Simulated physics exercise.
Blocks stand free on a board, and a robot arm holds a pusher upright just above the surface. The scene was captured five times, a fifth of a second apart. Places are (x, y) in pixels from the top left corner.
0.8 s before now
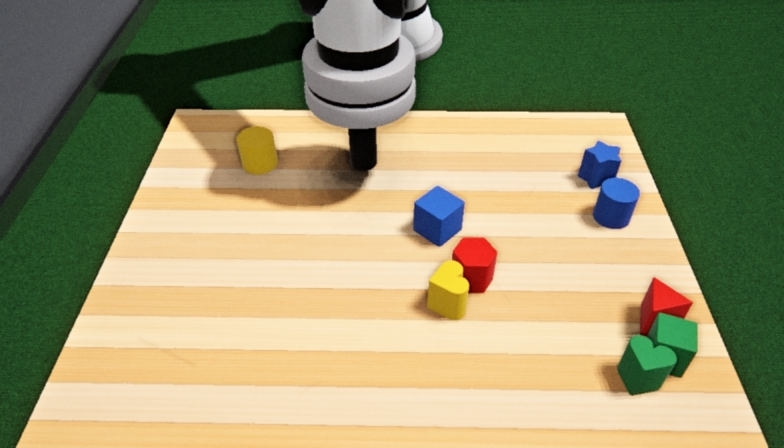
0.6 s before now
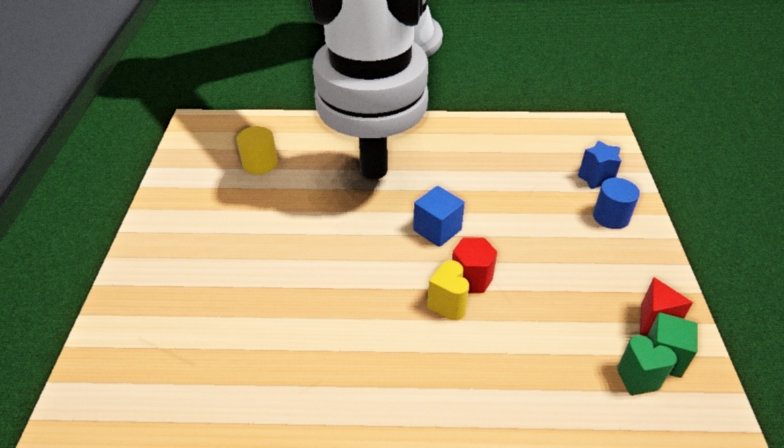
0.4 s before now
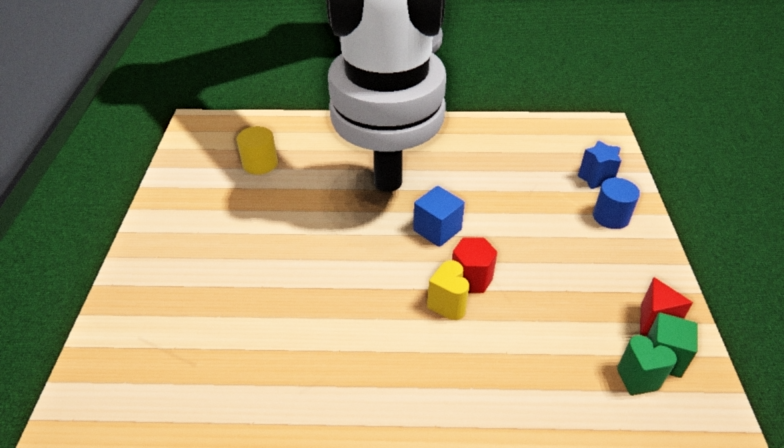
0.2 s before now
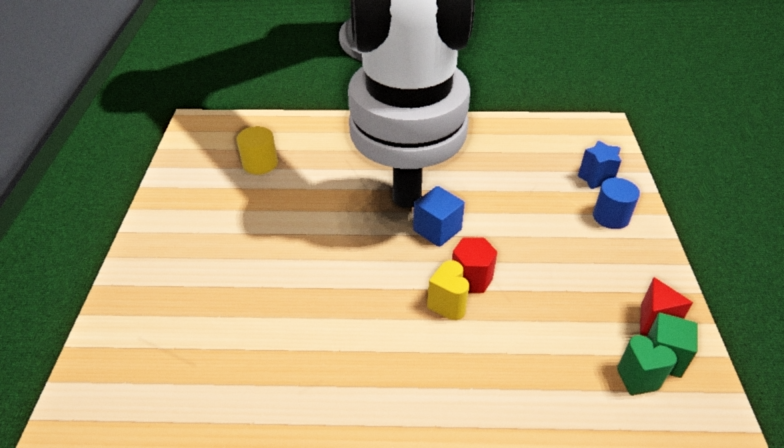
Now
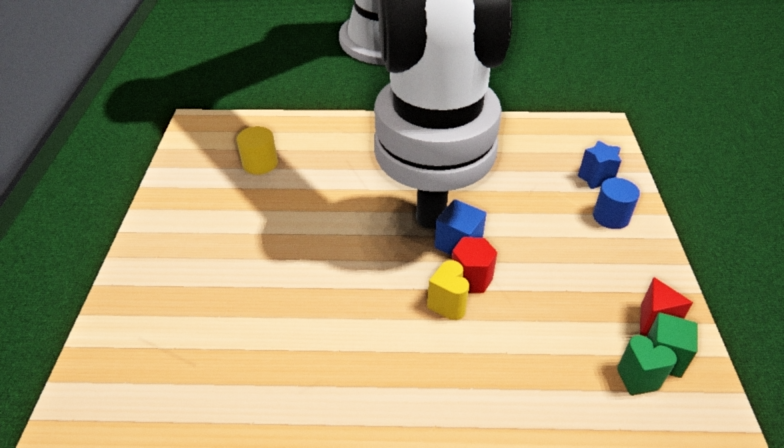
Robot arm moving its black pusher diagonally down and right across a wooden board, nudging a blue cube toward a red hexagon.
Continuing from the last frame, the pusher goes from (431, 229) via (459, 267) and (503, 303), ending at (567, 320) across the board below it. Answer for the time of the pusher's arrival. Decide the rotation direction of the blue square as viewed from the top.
Spins counterclockwise.
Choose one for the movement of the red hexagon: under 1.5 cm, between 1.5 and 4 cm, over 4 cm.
My answer is that it shifts over 4 cm.
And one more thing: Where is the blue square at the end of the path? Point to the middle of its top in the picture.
My prediction: (501, 232).
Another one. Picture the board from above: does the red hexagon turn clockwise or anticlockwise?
Viewed from above: Clockwise.
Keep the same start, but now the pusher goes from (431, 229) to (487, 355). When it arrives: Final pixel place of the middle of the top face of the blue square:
I expect it at (484, 226).
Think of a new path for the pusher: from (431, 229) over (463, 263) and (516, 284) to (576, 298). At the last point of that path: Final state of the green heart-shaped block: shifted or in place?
It holds its position.
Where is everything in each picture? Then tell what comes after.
Pusher tip (364, 163); block tops, yellow heart-shaped block (450, 277); blue square (440, 202); red hexagon (475, 251), in the first picture.
Pusher (374, 171); blocks unchanged, in the second picture.
Pusher (388, 183); blocks unchanged, in the third picture.
Pusher (407, 199); blocks unchanged, in the fourth picture.
Pusher (431, 219); yellow heart-shaped block (450, 277); blue square (462, 216); red hexagon (475, 251), in the fifth picture.
The first path, step by step. One third of the way, pusher (461, 257); blue square (498, 230), turned 30° anticlockwise; red hexagon (486, 263), turned 35° clockwise.
Two thirds of the way, pusher (505, 293); blue square (501, 232), turned 45° anticlockwise; red hexagon (535, 303), turned 35° clockwise.
At the end, pusher (570, 310); yellow heart-shaped block in place; blue square (501, 232), turned 45° anticlockwise; red hexagon (562, 322), turned 75° clockwise.
